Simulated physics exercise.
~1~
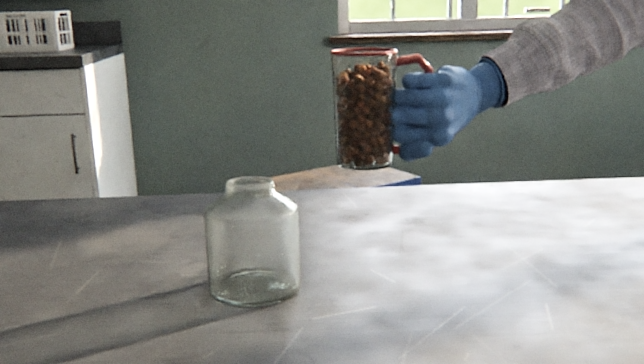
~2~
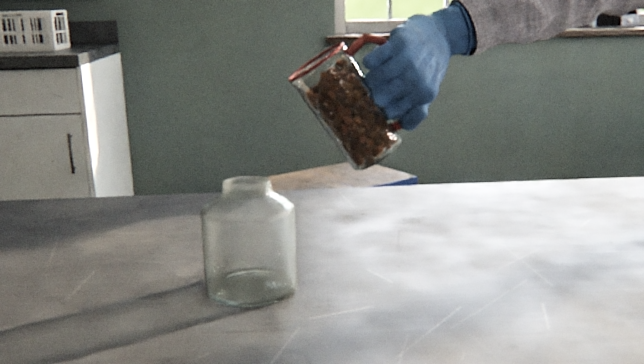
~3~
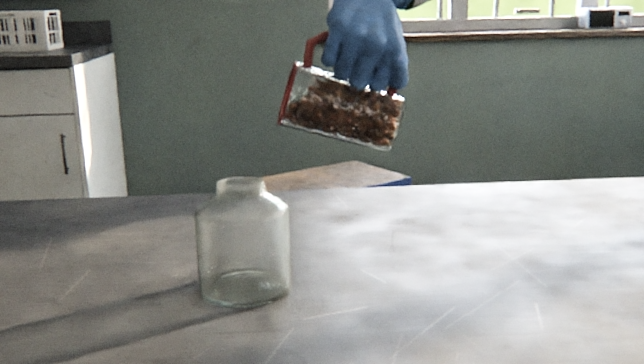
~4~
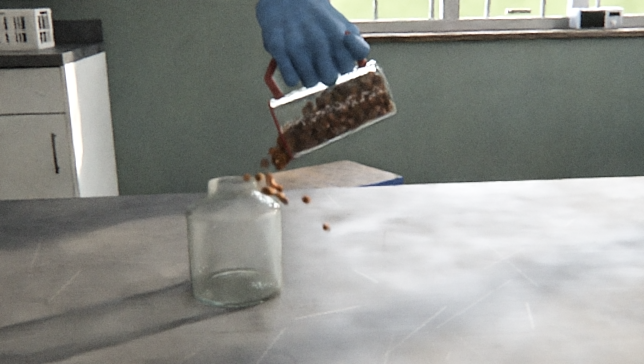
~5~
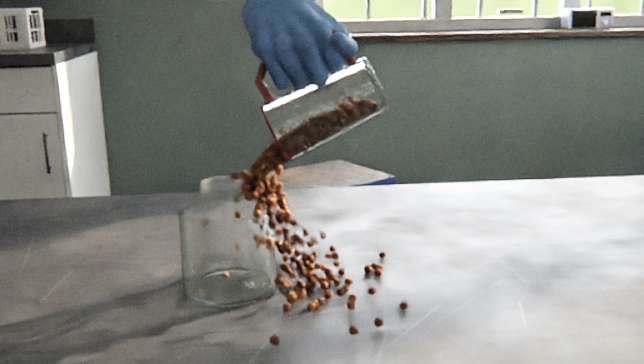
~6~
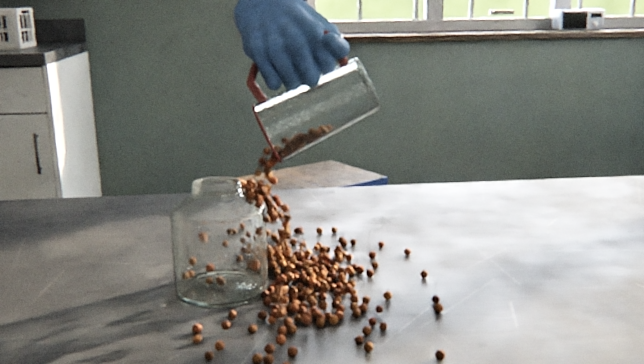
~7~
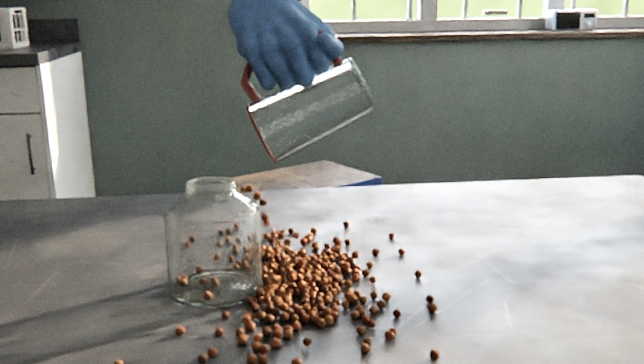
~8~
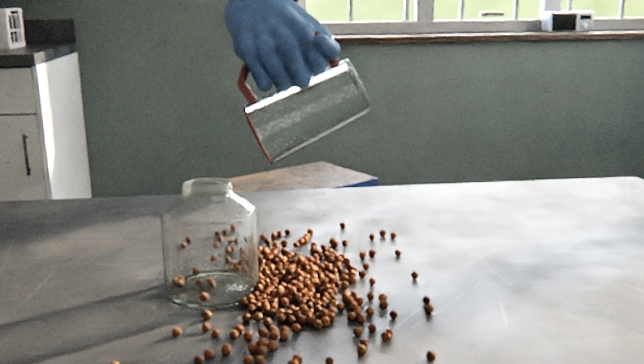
In a room with green walls, a grey tabletop is seen from the front and slightly above, with a white cabinet at left and a window behind. A clear, open glass jar stands on the table, and a blue-gloved hand holds a clear measuring cup with a red handle, full of brown cereal balls. The hand carries the cup leftward and tips it above the jar. The balls pour out beside the jar's right side, bouncing and scattering across the table. The cup ends empty, still held tilted, while the balls lie heaped and strewn around the seemingly empty jar.
